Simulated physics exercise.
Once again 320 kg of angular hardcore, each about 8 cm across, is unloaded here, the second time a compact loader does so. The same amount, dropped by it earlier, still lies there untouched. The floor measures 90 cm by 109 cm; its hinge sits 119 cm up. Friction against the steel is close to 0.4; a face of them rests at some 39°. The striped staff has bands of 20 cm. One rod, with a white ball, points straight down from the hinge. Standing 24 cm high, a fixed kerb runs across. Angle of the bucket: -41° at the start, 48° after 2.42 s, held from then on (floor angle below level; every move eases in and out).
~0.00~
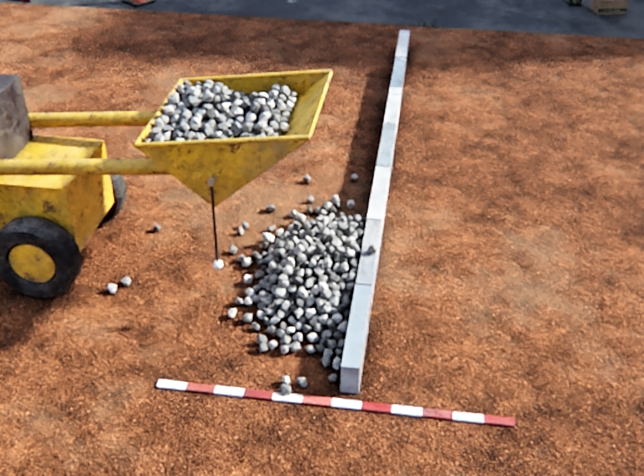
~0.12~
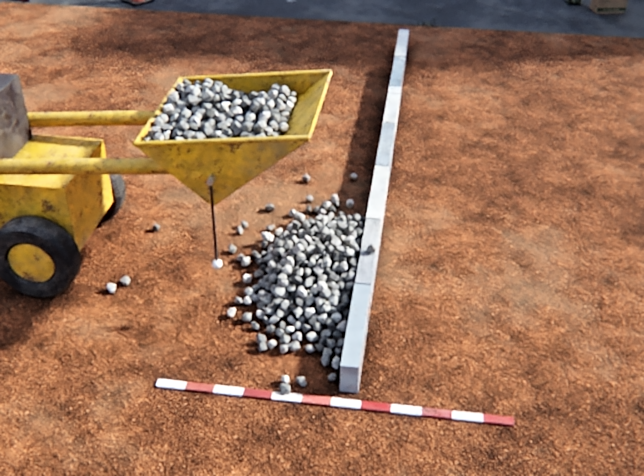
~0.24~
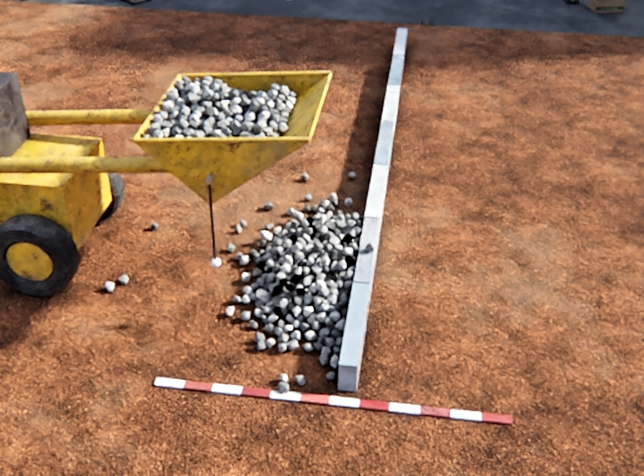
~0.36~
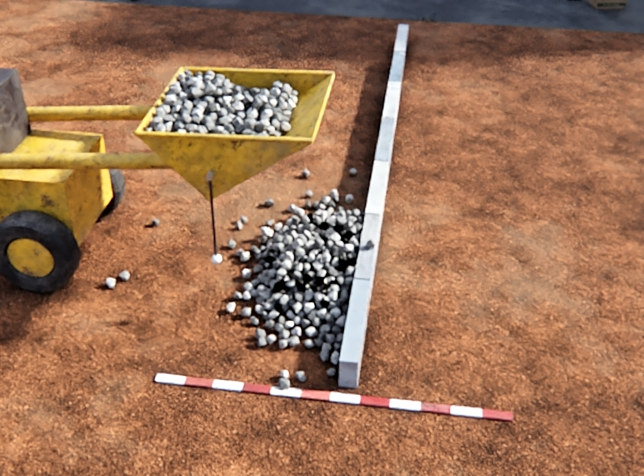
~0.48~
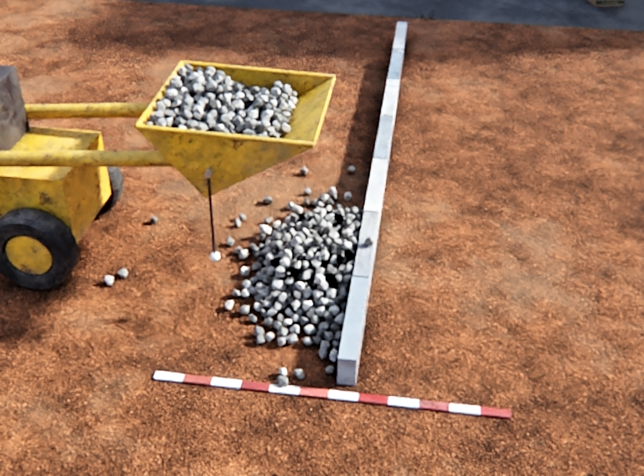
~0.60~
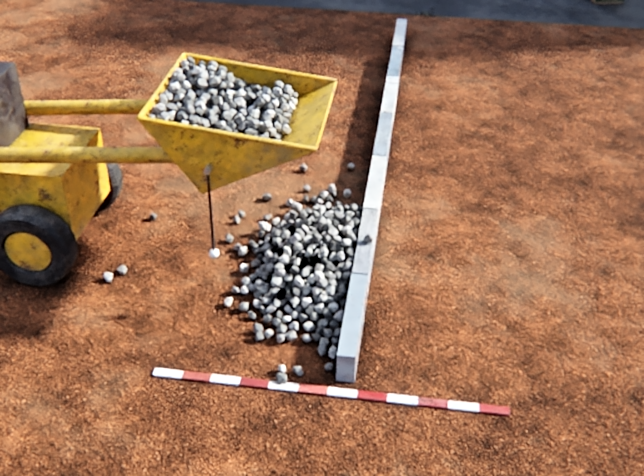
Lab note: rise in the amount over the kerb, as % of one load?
Approximately 4 %.
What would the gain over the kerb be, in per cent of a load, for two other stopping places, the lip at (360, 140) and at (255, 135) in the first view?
Case one about 45 %, case two about 0 %.
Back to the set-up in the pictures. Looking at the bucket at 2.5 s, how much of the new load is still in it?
Around 5 per cent of the load is still inside.
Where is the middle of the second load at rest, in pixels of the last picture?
Middle: Approx. (314, 246) px.
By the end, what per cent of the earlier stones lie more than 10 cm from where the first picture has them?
Close to 5 per cent.
After 1.8 s the floor is at 34°; in per cent of one load, 95 in the bucket, 106 on this side of the kerb; the foremost stones are at (353, 260).
After 2.5 s the floor is at 48°; in per cent of one load, 5 in the bucket, 192 on this side of the kerb, 3 over the kerb; the foremost stones are at (414, 272).
After 2.9 s the floor is at 48°; in per cent of one load, 0 in the bucket, 196 on this side of the kerb, 4 over the kerb; the foremost stones are at (440, 279).
After 5.5 s the floor is at 48°; in per cent of one load, 0 in the bucket, 196 on this side of the kerb, 4 over the kerb; the foremost stones are at (442, 279). Net gain over the kerb, 4.
